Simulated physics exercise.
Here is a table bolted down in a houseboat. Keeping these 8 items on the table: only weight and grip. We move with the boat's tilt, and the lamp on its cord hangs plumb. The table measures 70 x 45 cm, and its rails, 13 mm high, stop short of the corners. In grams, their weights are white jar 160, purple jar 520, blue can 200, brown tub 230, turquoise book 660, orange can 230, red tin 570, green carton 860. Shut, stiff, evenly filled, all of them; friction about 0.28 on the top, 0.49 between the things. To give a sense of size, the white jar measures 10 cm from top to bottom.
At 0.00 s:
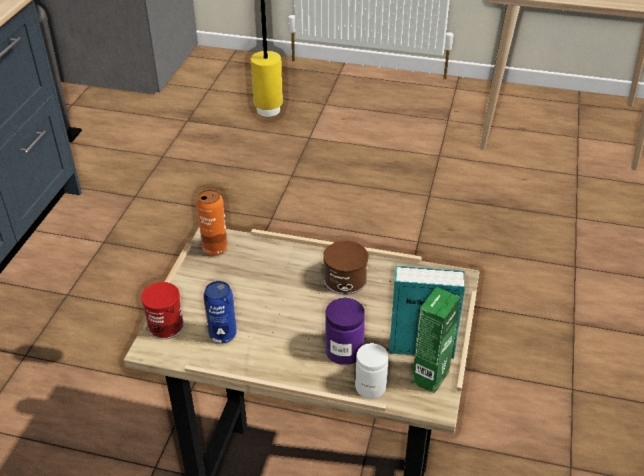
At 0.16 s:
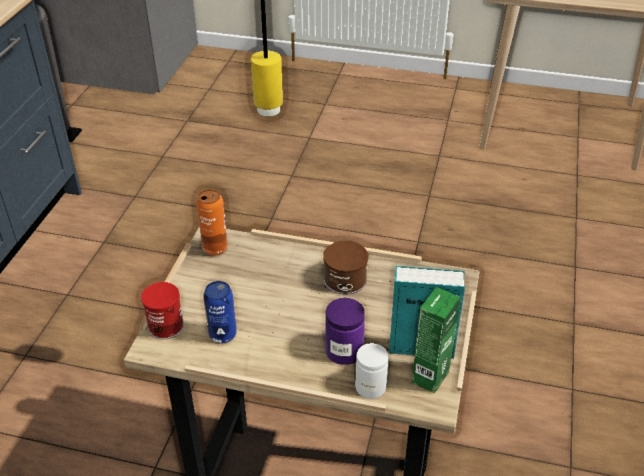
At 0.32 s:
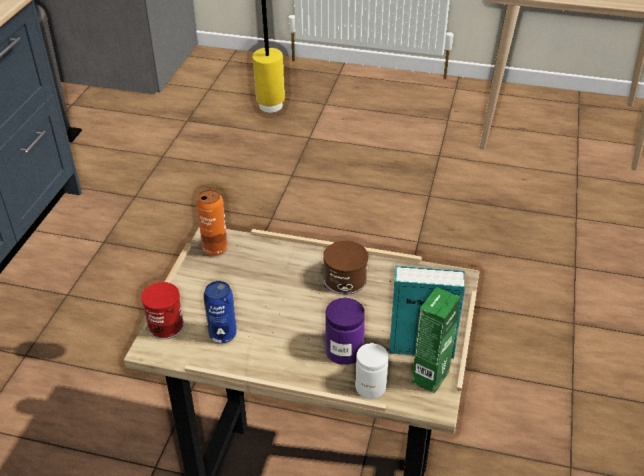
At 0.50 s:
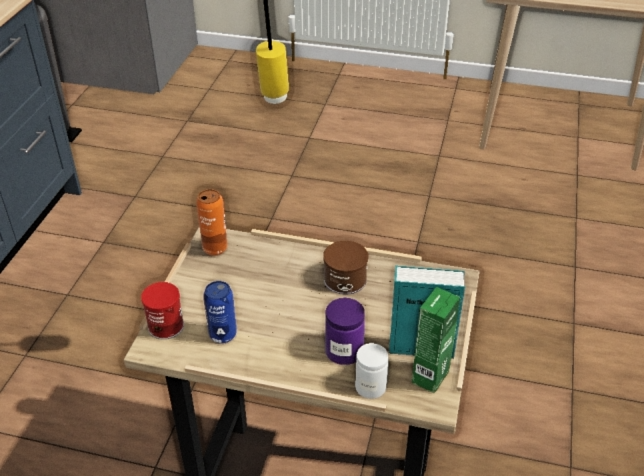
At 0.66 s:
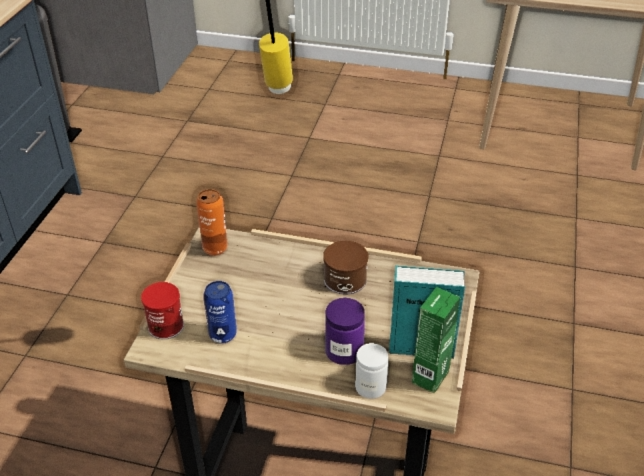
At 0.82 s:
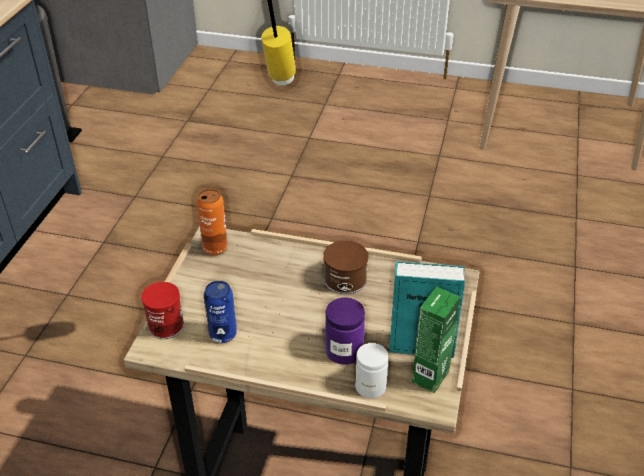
The table and its items stay almost still while the hanging yellow lamp swings away.
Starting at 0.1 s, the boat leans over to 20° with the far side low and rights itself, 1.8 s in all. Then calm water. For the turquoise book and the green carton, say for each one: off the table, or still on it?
Turquoise book: On, green carton: On.
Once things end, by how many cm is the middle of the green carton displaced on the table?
Start to finish, roughly 10 cm.
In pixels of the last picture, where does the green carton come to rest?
It ends near (445, 309).
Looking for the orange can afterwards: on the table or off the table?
Orange can: Goes out of bounds.
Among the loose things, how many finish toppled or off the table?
Total: 2.
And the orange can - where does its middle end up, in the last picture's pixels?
Roughly at (288, 293) in the last picture.
After 1.12 s, heel 19°, far side down; turquoise book on its side near (425, 289); green carton slid 4 cm near (438, 327); orange can slid 4 cm.
After 1.32 s, heel 14°, far side down; orange can now off the table; turquoise book on its side near (427, 288); green carton slid 10 cm near (441, 308).
After 1.72 s, heel 2°, far side down; turquoise book on its side near (427, 288); green carton slid 10 cm near (445, 309); purple jar slid 14 cm.
At rest (2.4 s), off the table, orange can; tipped over on the table, turquoise book; not toppled but over 5 cm from the start, white jar, purple jar, blue can, red tin and green carton; the last one in place, give or take 5 cm. In the last view, turquoise book near (427, 288), green carton near (445, 309).
